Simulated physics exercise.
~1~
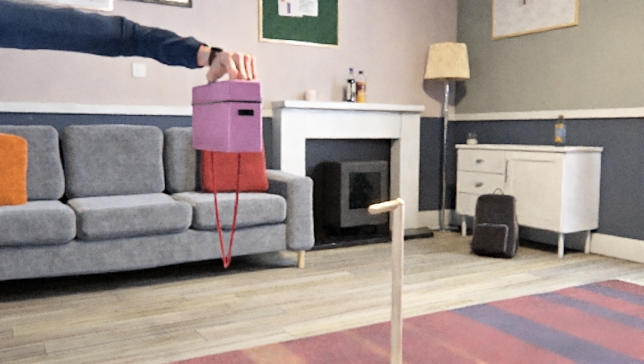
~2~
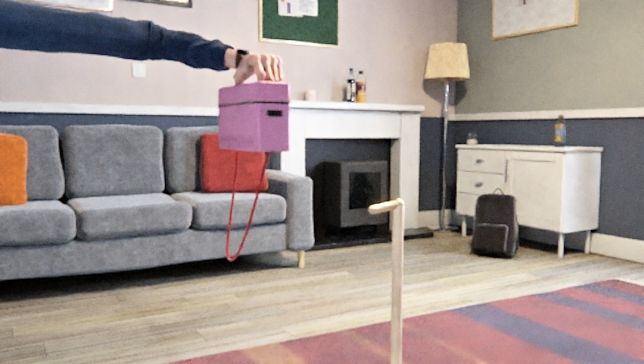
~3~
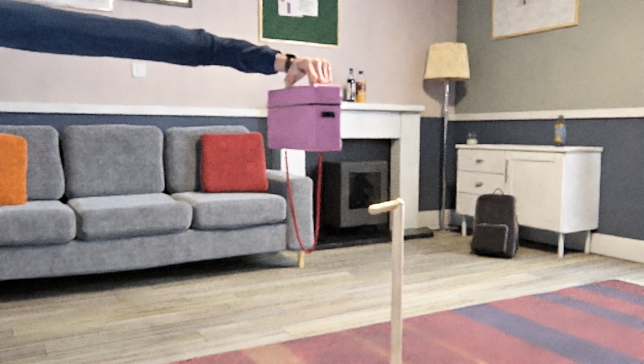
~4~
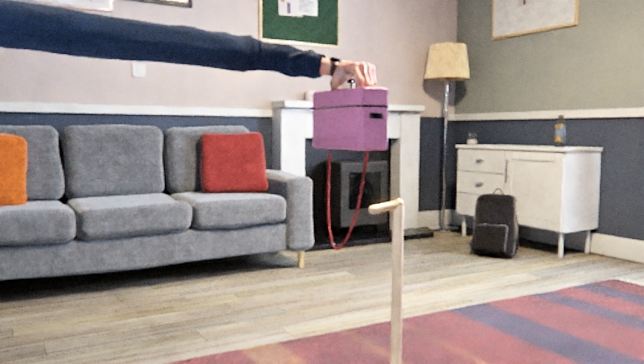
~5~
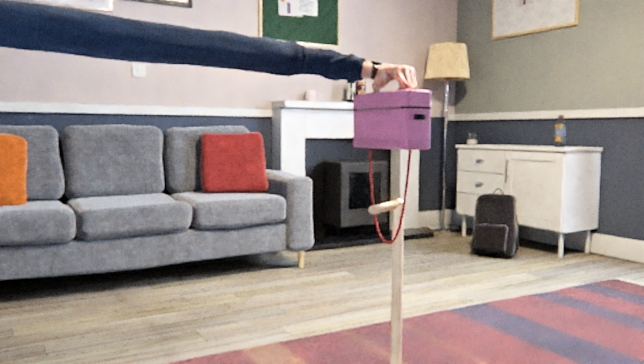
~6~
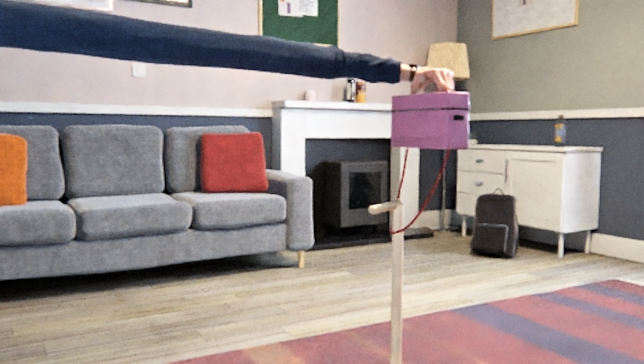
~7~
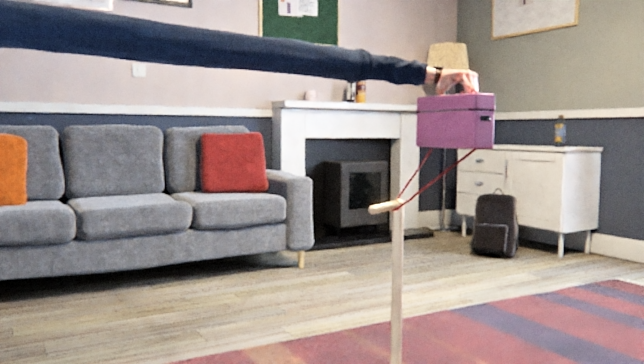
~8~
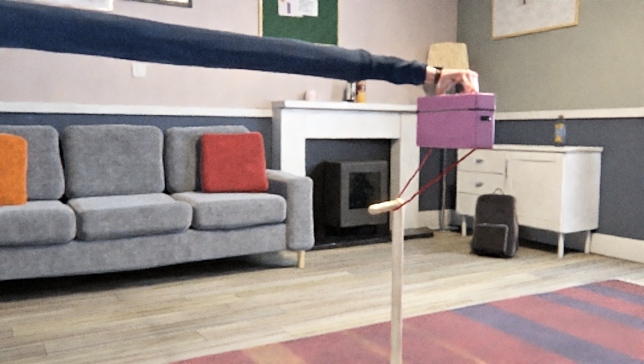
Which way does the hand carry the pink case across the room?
The hand carries the pink case to the right, past the top of the post.
